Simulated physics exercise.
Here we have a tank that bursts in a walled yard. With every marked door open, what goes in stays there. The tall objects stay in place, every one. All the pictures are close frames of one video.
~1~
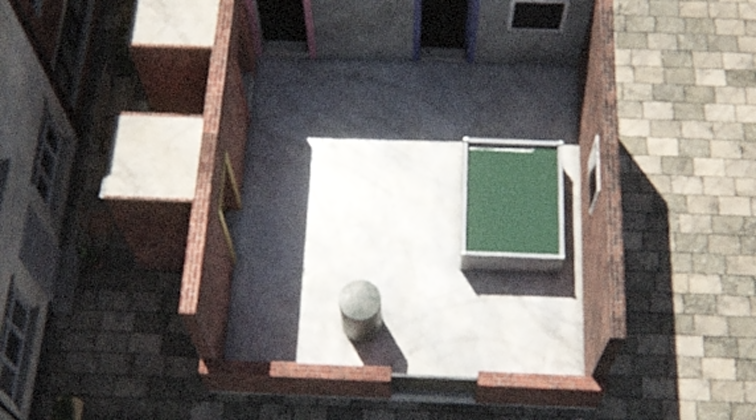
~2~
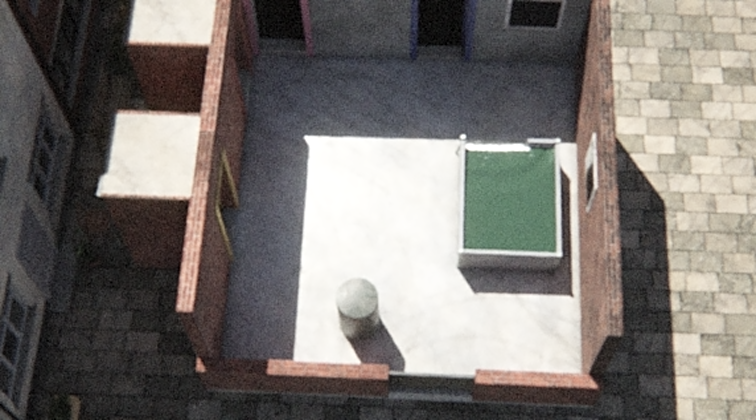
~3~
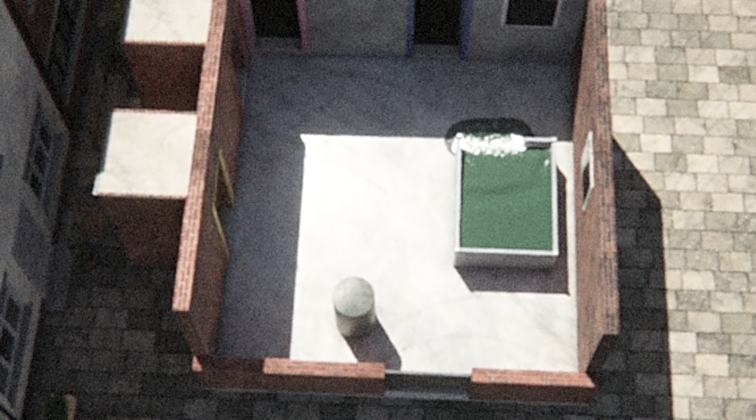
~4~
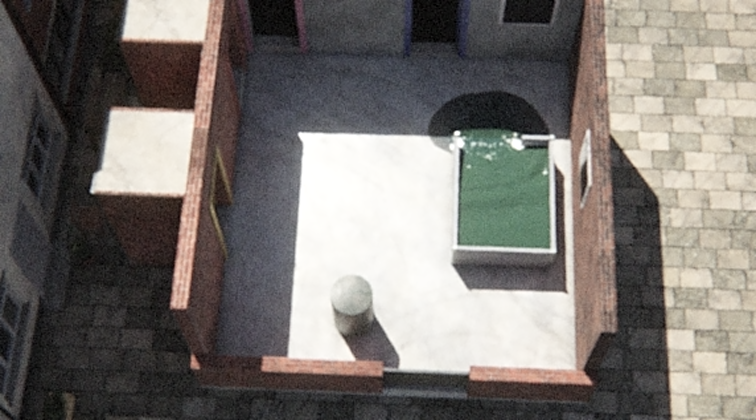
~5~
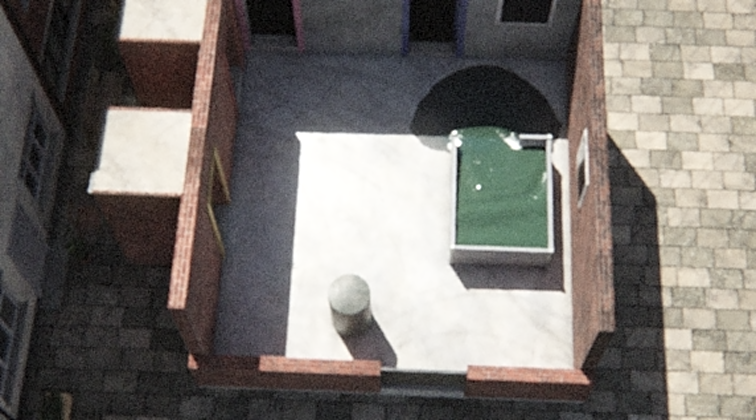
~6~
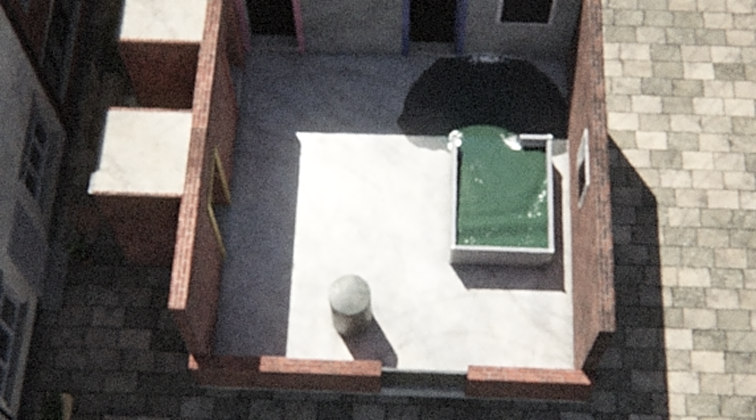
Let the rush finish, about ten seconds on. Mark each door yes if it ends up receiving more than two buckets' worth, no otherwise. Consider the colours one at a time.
Red door - no, yellow door - no, pink door - no, blue door - yes.
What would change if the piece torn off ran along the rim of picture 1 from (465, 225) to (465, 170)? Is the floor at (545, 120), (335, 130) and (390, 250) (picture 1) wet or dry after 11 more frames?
One after the other: No water, awash, wet.
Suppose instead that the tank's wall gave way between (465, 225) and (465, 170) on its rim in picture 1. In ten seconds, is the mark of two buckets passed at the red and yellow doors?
Verdict - red door is safe, yellow door breaks the limit.
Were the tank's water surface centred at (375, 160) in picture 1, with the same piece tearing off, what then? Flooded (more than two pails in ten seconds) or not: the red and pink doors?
Red stays within it, pink exceeds it.
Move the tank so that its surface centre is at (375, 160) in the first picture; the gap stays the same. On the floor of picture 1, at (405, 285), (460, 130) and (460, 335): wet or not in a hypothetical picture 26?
Going through them in that order: Still bare, waterlogged and still bare.
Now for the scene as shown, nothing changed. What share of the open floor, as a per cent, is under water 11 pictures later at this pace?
Estimate: Some 25 in a hundred.
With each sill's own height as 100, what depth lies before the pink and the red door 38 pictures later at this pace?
In order: Roughly 70 and 70 in a hundred.
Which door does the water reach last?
My answer: The yellow one.
A moment on, water covers 20 % of the floor; the red door not reached, the yellow door not reached, the pink door not reached, the blue door over two buckets in.
Next, water covers 25 % of the floor; the red door not reached, the yellow door not reached, the pink door wet at the sill, nothing in, the blue door far over two buckets in.
Then, water covers 35 % of the floor; the red door wet at the sill, nothing in, the yellow door not reached, the pink door wet at the sill, nothing in, the blue door far over two buckets in.
Later, water covers 65 % of the floor; the red door wet at the sill, nothing in, the yellow door wet at the sill, nothing in, the pink door under two buckets in, the blue door far over two buckets in.
In the end, water covers 80 % of the floor; the red door wet at the sill, nothing in, the yellow door wet at the sill, nothing in, the pink door under two buckets in, the blue door far over two buckets in.
